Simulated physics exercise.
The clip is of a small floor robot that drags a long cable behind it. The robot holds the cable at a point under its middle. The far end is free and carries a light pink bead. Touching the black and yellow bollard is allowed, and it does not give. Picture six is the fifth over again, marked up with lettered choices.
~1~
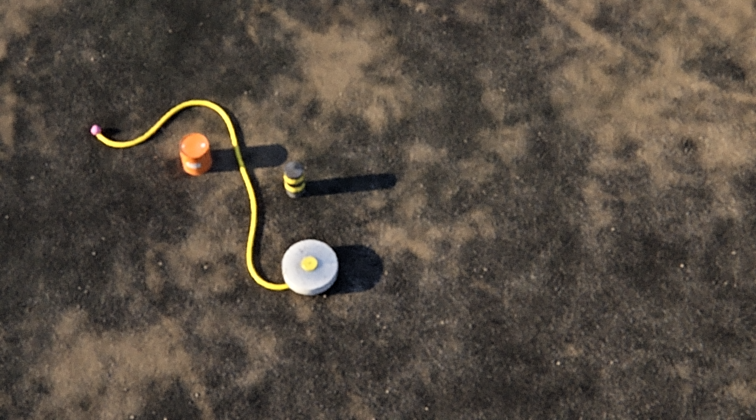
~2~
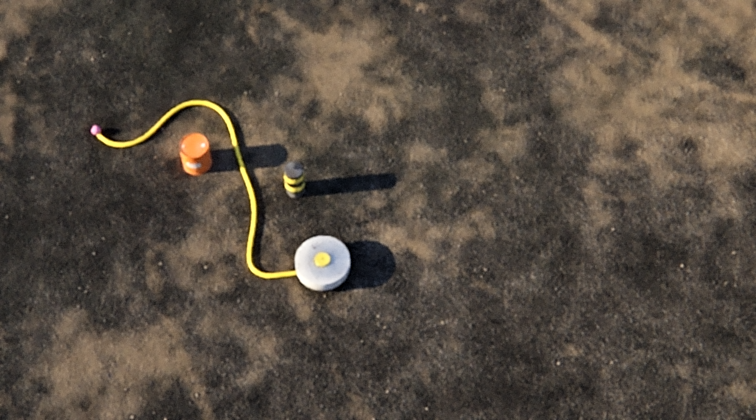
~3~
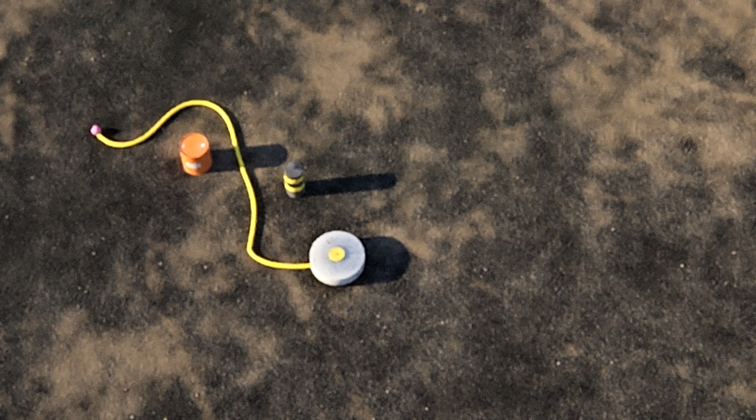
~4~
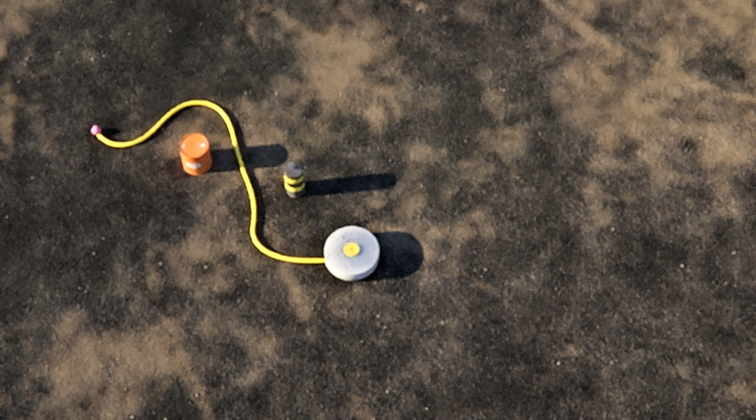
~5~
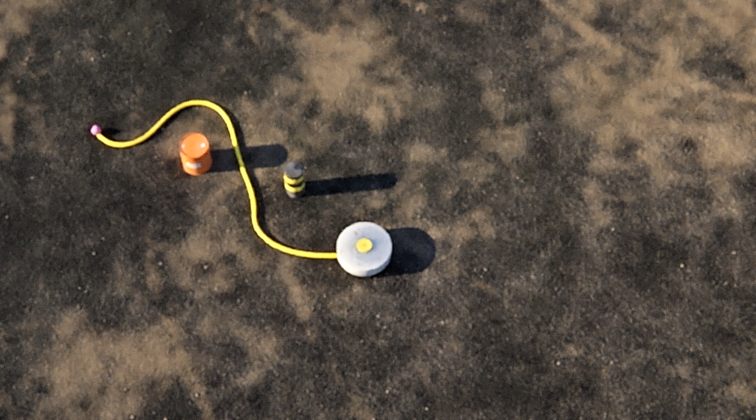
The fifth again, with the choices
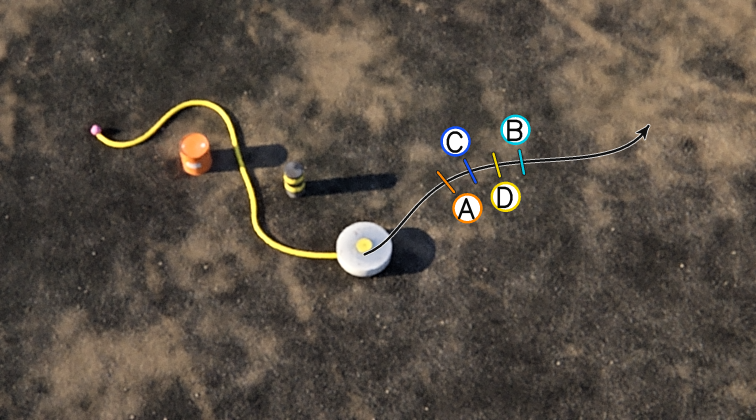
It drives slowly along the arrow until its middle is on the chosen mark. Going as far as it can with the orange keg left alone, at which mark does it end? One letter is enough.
No farther than C.
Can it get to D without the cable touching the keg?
No.
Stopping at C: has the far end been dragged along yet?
No.
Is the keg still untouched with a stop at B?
No.
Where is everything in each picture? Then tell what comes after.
The first frame shows robot (310, 268); free end (97, 130); orange keg (196, 154).
The second frame shows robot (323, 264); bollard (295, 180).
The third frame shows robot (338, 259); orange keg (196, 154).
The fourth frame shows robot (352, 254); free end (97, 130).
The fifth frame shows robot (364, 250); bollard (295, 180); free end (97, 130); orange keg (196, 154).
On the marked copy, A at (446, 182); B at (522, 162); C at (470, 171); D at (497, 165); the route from (365, 254) via (497, 165) to (648, 126).
Taking C. A third of the way, robot (401, 220), middle of the cable (237, 149), free end (97, 130).
Two thirds of the way, robot (435, 185), middle of the cable (249, 154), free end (97, 130).
When it is over, robot (471, 166), middle of the cable (270, 182), free end (97, 131); only the bollard has been touched, if anything.
As for the rest, A is safe but short; B brings the cable against the keg; D brings the cable against the keg.
